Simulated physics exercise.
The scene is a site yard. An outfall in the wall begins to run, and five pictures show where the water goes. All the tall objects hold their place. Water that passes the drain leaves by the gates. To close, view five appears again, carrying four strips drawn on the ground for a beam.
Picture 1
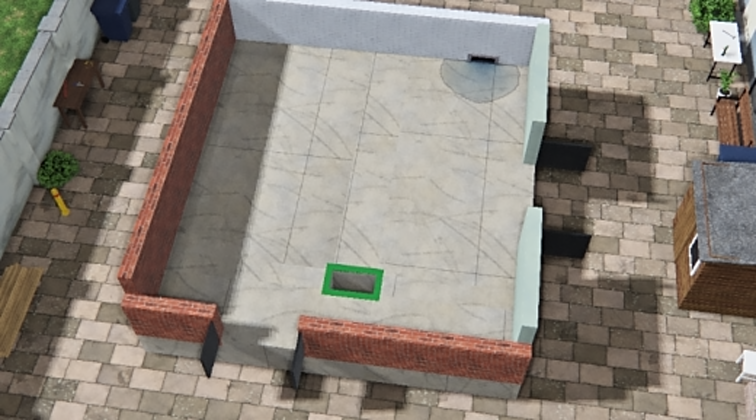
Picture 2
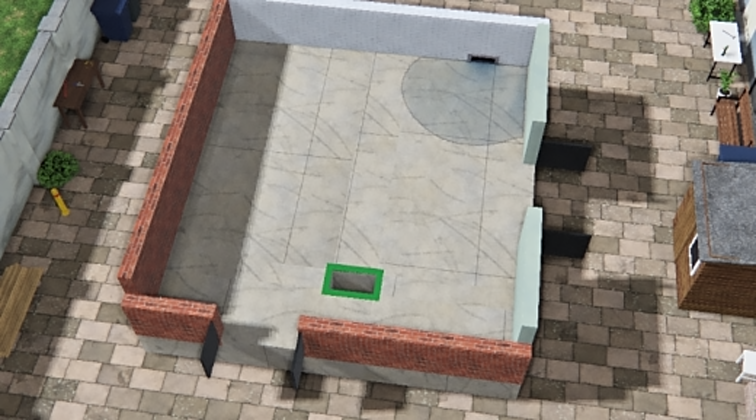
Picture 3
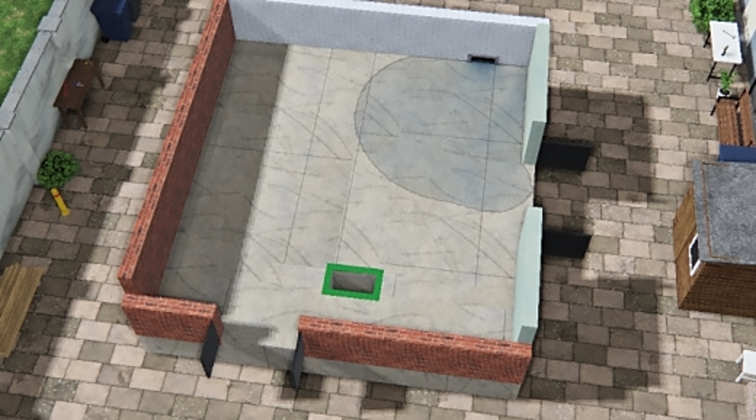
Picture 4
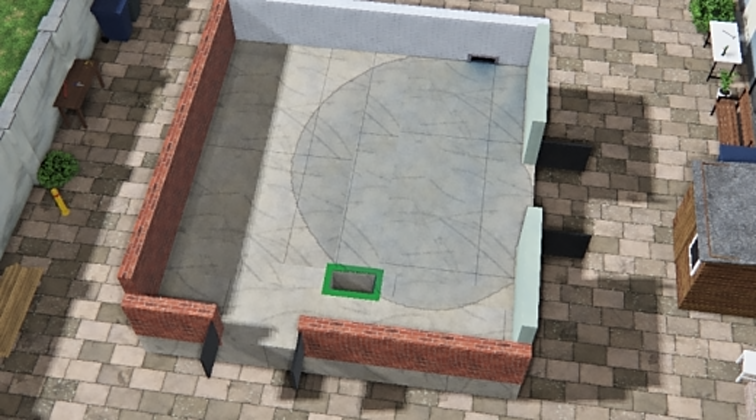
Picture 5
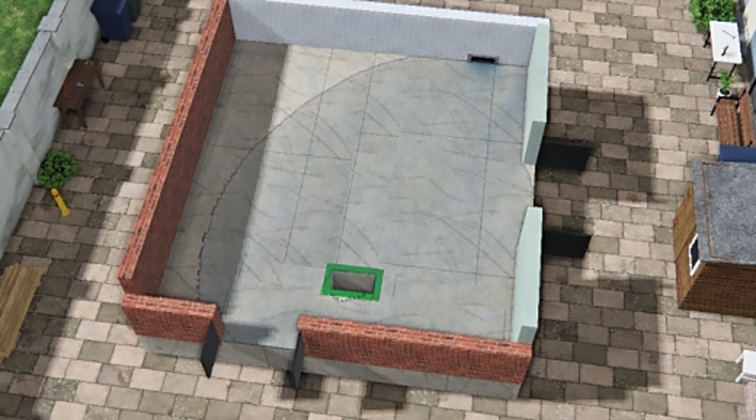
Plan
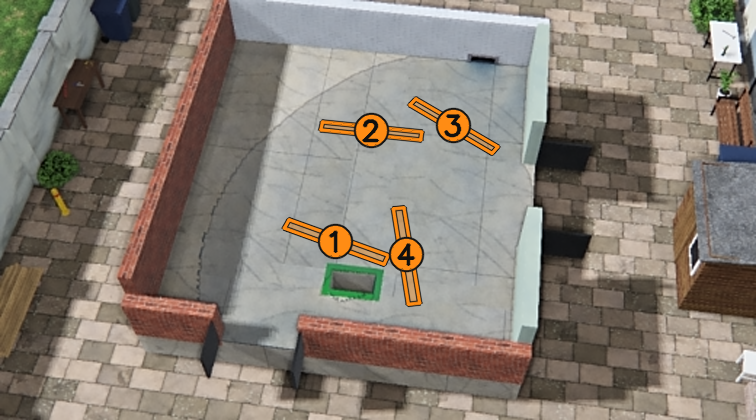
Shallow water spreading from a dark outlet in the back wall across a walled concrete yard, reaching around a green-edged drain pit.
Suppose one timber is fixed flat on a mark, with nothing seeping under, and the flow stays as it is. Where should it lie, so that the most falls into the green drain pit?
Best: 2.
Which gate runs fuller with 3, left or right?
More leaves on the left.
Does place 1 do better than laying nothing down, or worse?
Worse.
On the marked copy, 1 from (286, 223) to (386, 259); 2 from (321, 125) to (421, 135); 3 from (412, 101) to (494, 149); 4 from (398, 208) to (414, 303).
Choosing 1, about 14 % of the stream runs into the green drain pit, about 85 % out by the gates.
Choosing 2, about 23 % of the stream runs into the green drain pit, about 77 % out by the gates.
Choosing 3, about 14 % of the stream runs into the green drain pit, about 86 % out by the gates.
Choosing 4, about 15 % of the stream runs into the green drain pit, about 85 % out by the gates.
